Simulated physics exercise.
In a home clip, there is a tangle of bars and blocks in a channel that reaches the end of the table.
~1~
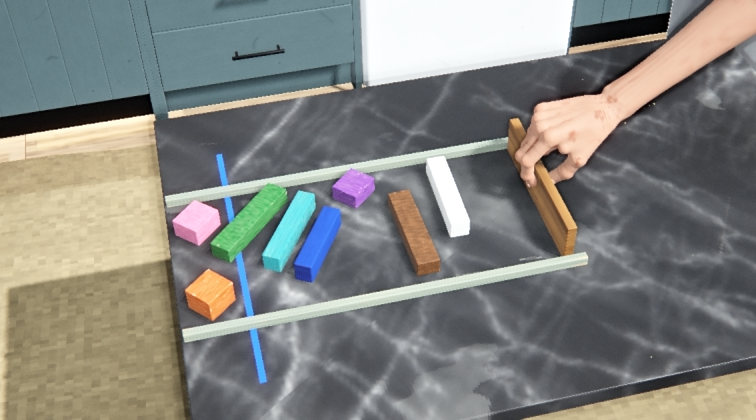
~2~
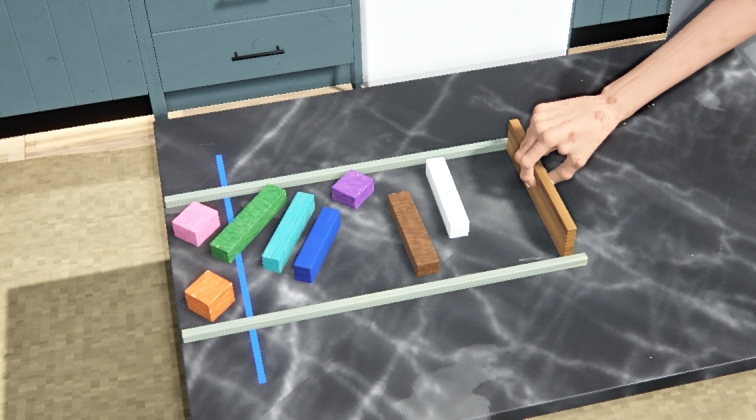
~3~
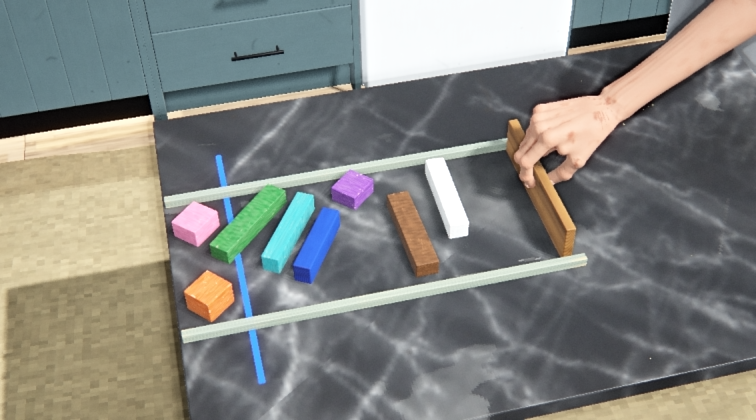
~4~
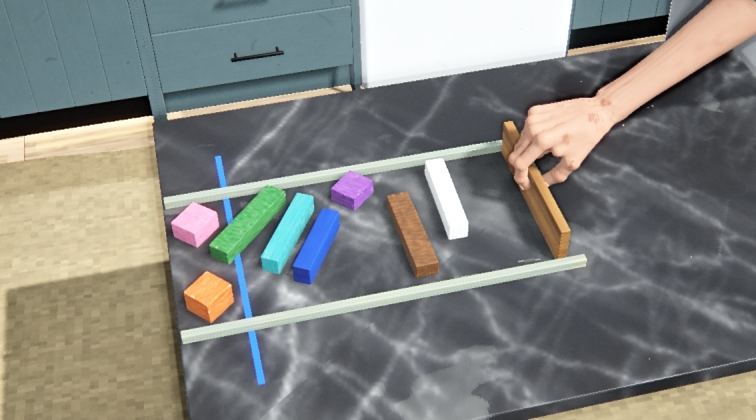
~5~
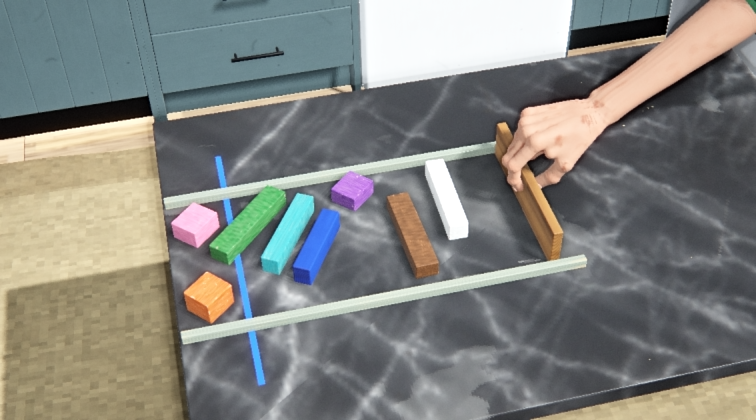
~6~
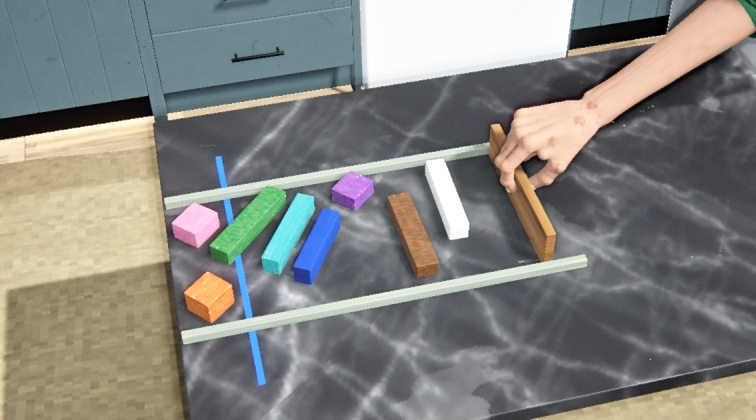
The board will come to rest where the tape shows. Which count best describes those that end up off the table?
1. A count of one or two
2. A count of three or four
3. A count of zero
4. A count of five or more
Answer: 2.
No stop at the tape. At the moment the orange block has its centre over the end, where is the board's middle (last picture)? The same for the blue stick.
The orange block puts it at (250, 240), the blue stick at (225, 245).
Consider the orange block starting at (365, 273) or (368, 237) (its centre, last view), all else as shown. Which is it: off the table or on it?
Stays put; stays put.
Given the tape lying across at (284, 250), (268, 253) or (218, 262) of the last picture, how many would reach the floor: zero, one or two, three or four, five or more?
Going tape by tape, I get none, then just one or two, then 5 or more.
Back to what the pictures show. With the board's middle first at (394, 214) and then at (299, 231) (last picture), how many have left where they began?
Tally: 3; 8.
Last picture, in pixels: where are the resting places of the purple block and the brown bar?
Near (189, 221) and (209, 271).
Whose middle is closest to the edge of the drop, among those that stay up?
That's the blue stick.
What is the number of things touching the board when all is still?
It ends up touching 1.
A little later, none off yet; pink block at rest near (196, 225); orange block at rest near (209, 297); green bar at rest near (249, 224).
Next, none off yet; pink block at rest near (196, 225); orange block at rest near (209, 297); green bar shifted a little near (237, 223).
When it is over, the number that fall off is three or four; down, turquoise bar, green bar, orange block and pink block.
